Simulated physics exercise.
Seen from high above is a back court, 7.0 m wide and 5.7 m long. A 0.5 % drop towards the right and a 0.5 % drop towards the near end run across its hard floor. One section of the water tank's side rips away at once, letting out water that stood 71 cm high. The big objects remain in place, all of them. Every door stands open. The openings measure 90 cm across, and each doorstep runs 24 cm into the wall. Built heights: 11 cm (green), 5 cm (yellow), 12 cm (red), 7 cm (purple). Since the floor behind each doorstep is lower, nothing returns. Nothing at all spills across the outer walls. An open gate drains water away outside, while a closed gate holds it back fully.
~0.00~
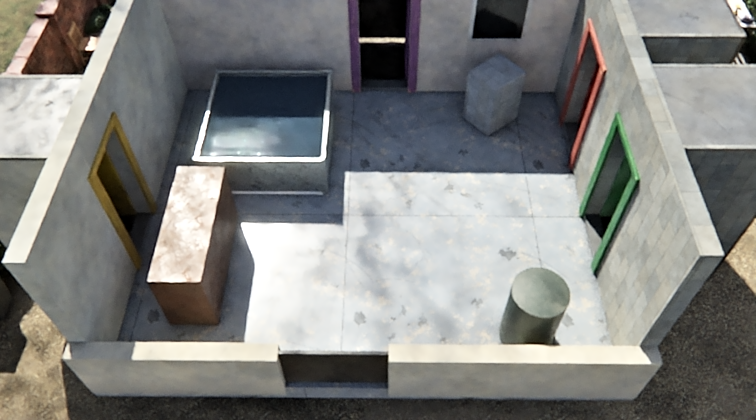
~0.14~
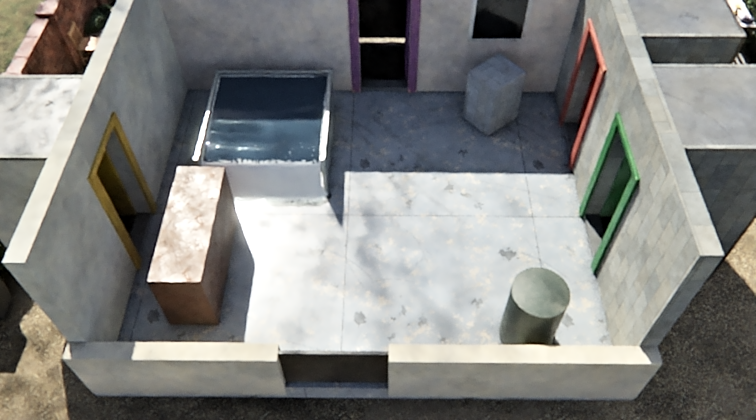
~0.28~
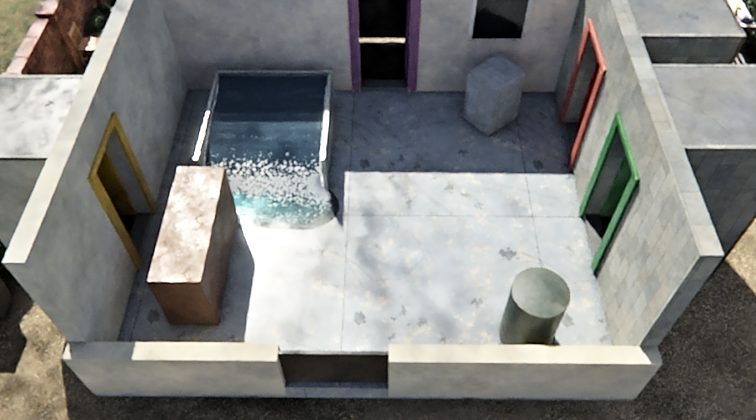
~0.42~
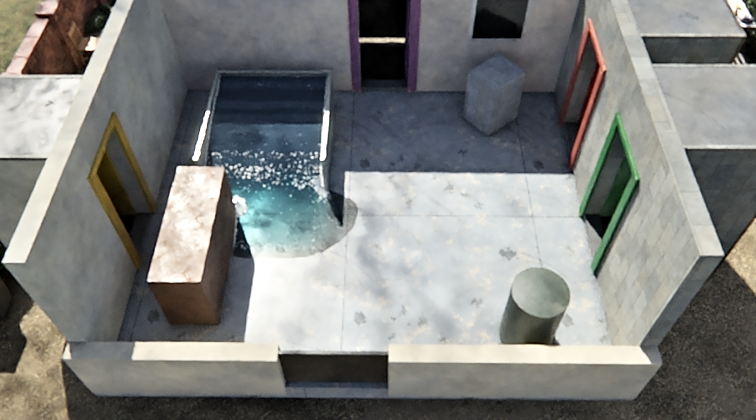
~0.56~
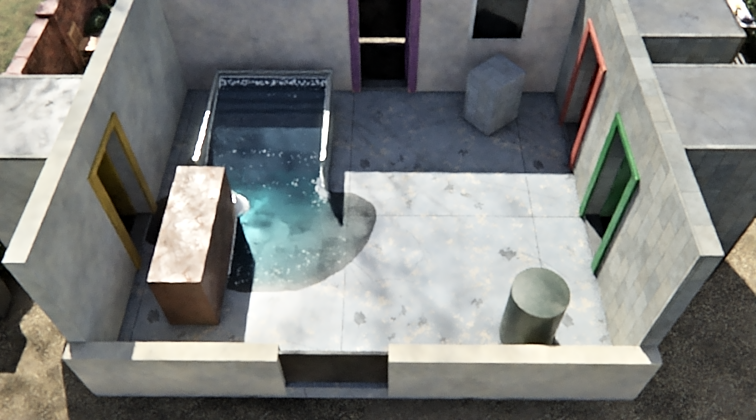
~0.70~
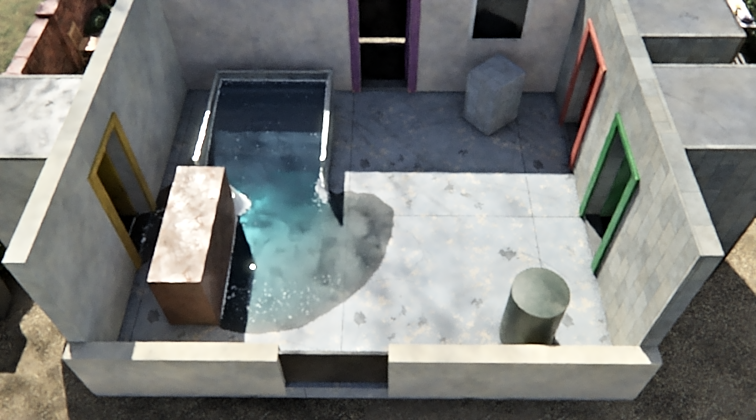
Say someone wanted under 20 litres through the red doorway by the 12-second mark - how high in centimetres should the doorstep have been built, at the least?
They should have built it at least 10.5 cm high.
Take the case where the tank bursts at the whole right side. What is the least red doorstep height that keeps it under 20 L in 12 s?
Roughly 25 cm.
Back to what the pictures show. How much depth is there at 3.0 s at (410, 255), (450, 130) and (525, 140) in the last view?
Approx. 3 / 0 / 0 cm.
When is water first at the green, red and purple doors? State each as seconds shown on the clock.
Times: Green 3.4 seconds, red 4.0 seconds, purple 4.0 seconds.
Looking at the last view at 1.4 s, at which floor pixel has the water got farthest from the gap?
Lab note: Front tip approx. (398, 372).
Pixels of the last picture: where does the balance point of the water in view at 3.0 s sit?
Look at about (302, 249) in the last view.
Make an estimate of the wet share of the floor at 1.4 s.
About 35 per cent.
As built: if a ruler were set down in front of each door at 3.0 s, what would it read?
Centimetres: Green = 0, yellow = 10, red = 0, purple = 0.
After 1.4 s water covers 35 % of the floor, deepest (44 cm) near (233, 205); it has not reached the red door.
After 3.0 s water covers 55 % of the floor, deepest (39 cm) near (501, 361); it has not reached the red door.
After 12.0 s water covers 95 % of the floor, deepest (12 cm) near (506, 293); 9 cm at the red door, 9 litres in over its 12 cm doorstep.
At the red door as built, the water arrived by 4.2 s and peaked near 15 cm at 8.2 s.
Run again over the same 12 s with other heights there, 27 litres in over 9.5 cm, 7 litres over 12.5 cm. The limit of 20 litres is kept from about 10.5 cm up.
